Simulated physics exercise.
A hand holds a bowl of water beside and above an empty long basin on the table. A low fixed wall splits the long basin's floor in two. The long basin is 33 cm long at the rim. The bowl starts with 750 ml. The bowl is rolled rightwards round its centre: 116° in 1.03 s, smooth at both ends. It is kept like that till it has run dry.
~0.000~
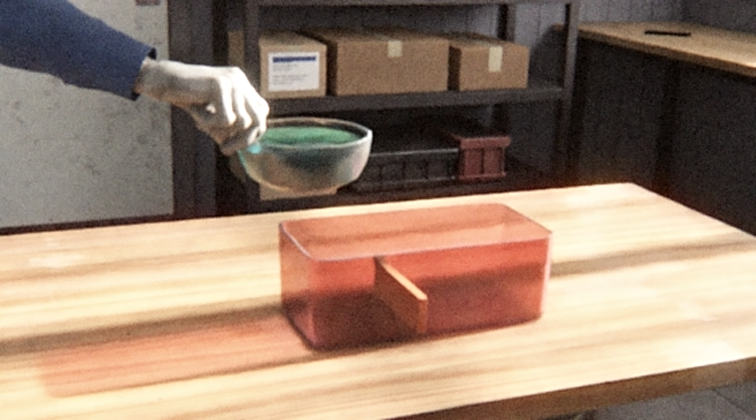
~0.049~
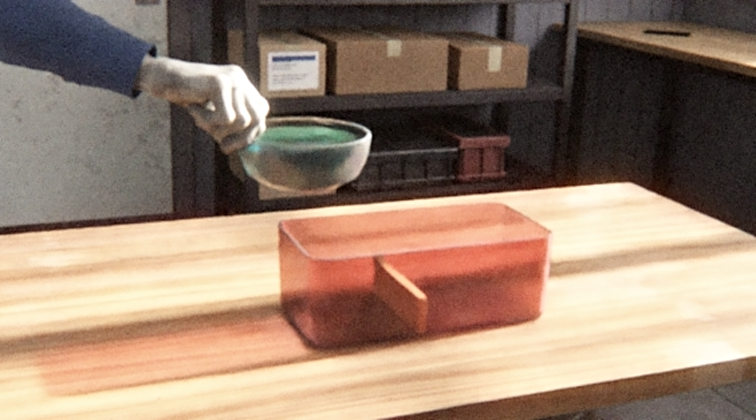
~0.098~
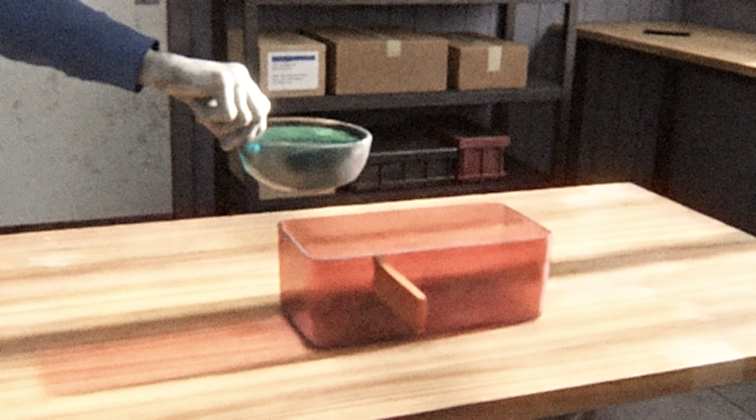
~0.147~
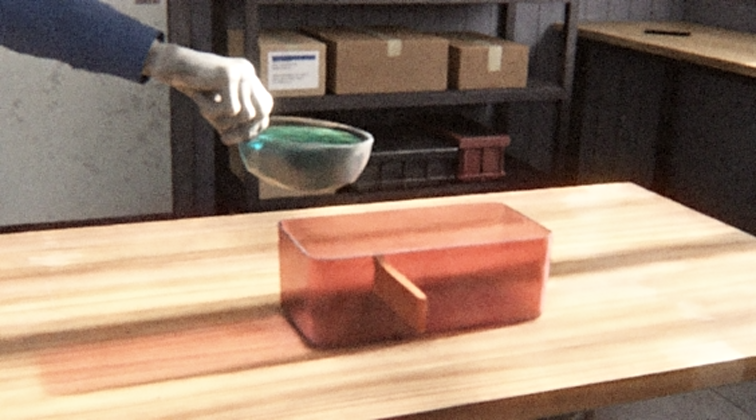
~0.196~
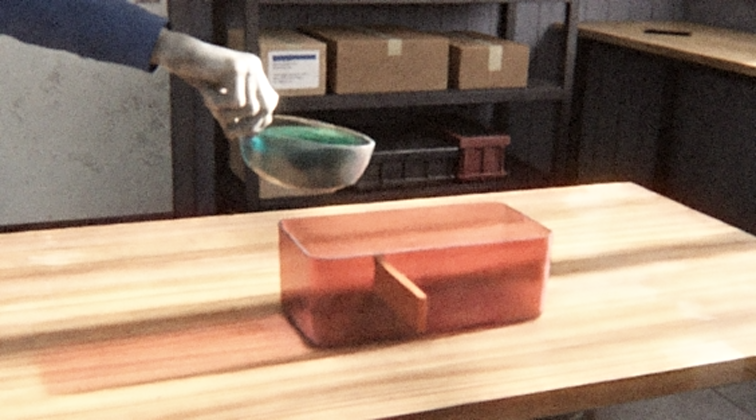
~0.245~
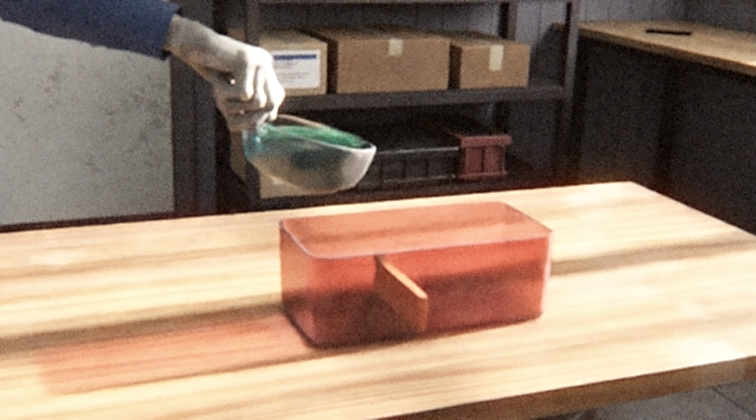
A bowl of green liquid, held by a hand at its left rim above a clear red basin on a wooden table, tilted slowly to the right, its right edge dipping slightly.
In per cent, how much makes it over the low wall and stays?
Roughly 48 per cent is past the wall.
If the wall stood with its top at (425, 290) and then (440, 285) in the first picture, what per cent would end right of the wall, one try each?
In turn about 25 and 15 per cent.
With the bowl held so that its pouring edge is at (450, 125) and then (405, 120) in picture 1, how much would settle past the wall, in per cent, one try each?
First 95, then 85 per cent.
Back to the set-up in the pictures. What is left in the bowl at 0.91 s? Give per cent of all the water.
Some 0 per cent.
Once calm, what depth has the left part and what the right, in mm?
Left about 20 mm, right about 14 mm.
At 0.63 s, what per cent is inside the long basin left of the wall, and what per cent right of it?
Some 16 per cent left and 32 right.
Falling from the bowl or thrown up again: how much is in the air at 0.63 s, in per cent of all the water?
About 30 per cent.
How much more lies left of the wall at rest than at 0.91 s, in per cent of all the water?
Some 1 per cent.
By 0.63 s the tilt is 78° and 23 per cent is still to pour, 15 is left of the wall and 32 right of it.
By 0.91 s the tilt is 112° and 0 per cent is still to pour, 50 is left of the wall and 48 right of it.
By 1.21 s the tilt is 116° and 0 per cent is still to pour, 51 is left of the wall and 49 right of it.
By 1.53 s the tilt is 116° and 0 per cent is still to pour, 51 is left of the wall and 49 right of it.
At rest 51 per cent lies left of the wall, 48 right of it and 1 outside.
